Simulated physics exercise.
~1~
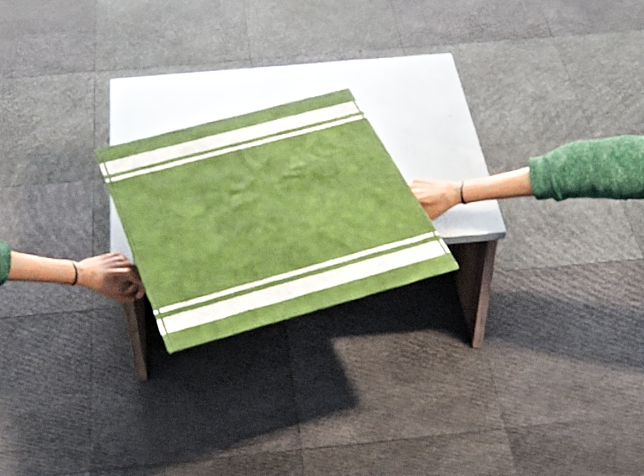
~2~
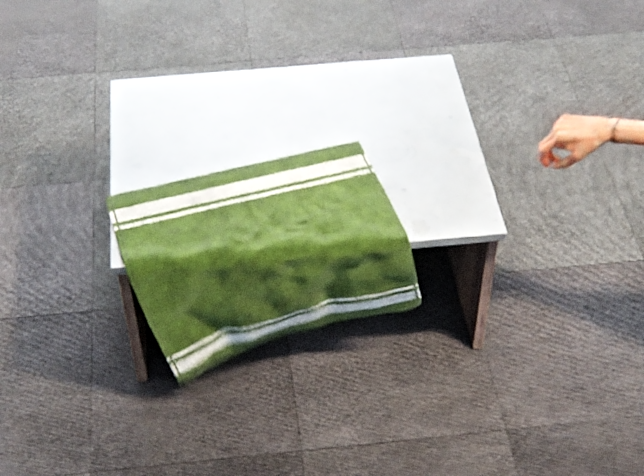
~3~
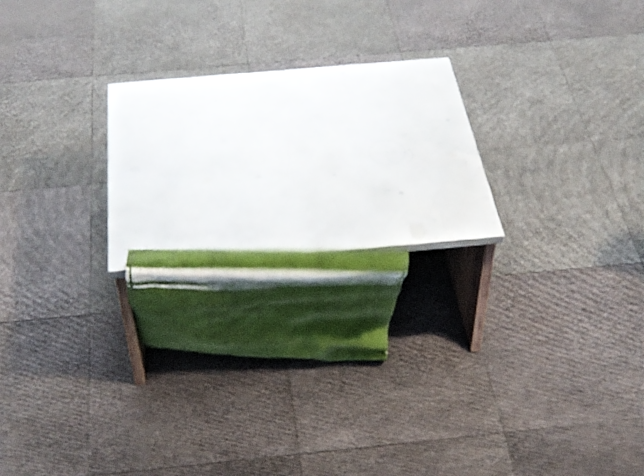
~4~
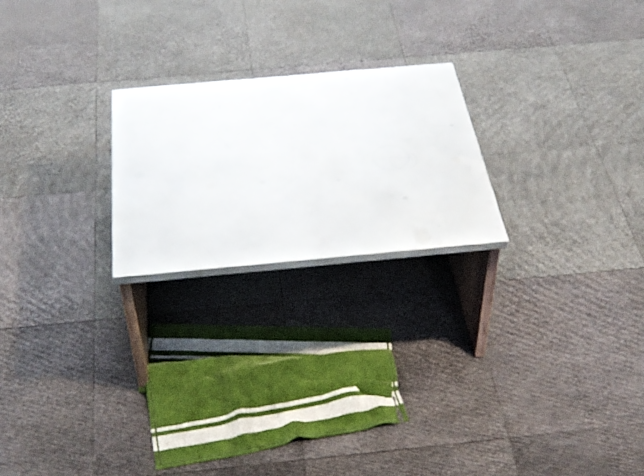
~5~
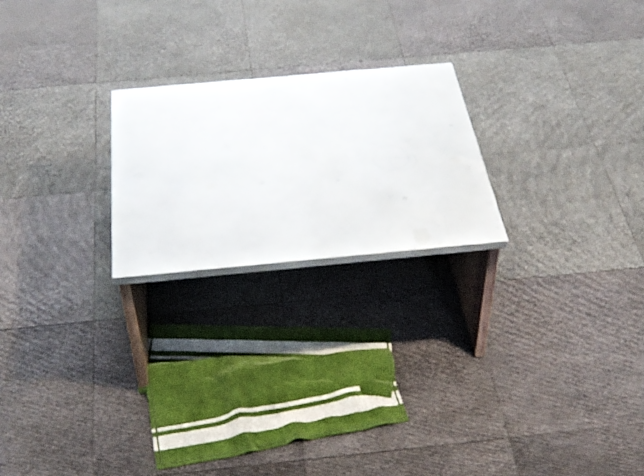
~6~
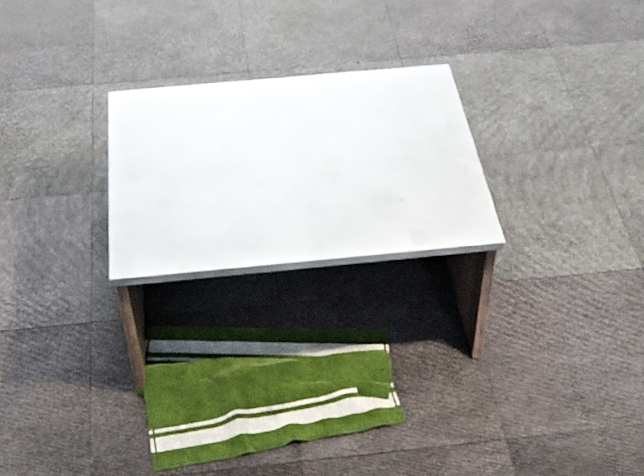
A green tea towel with white stripes near two of its edges is held flat by two hands over a white desk, part of it jutting past the front edge. The hands let go and withdraw, and the towel drops onto the desktop with its front portion sagging over the side. It slides forward until most of it hangs down in front, leaving the top nearly bare. Then it slips off completely and lands on the grey floor. It ends folded over itself, lying still partly beneath the desk, near the left leg.
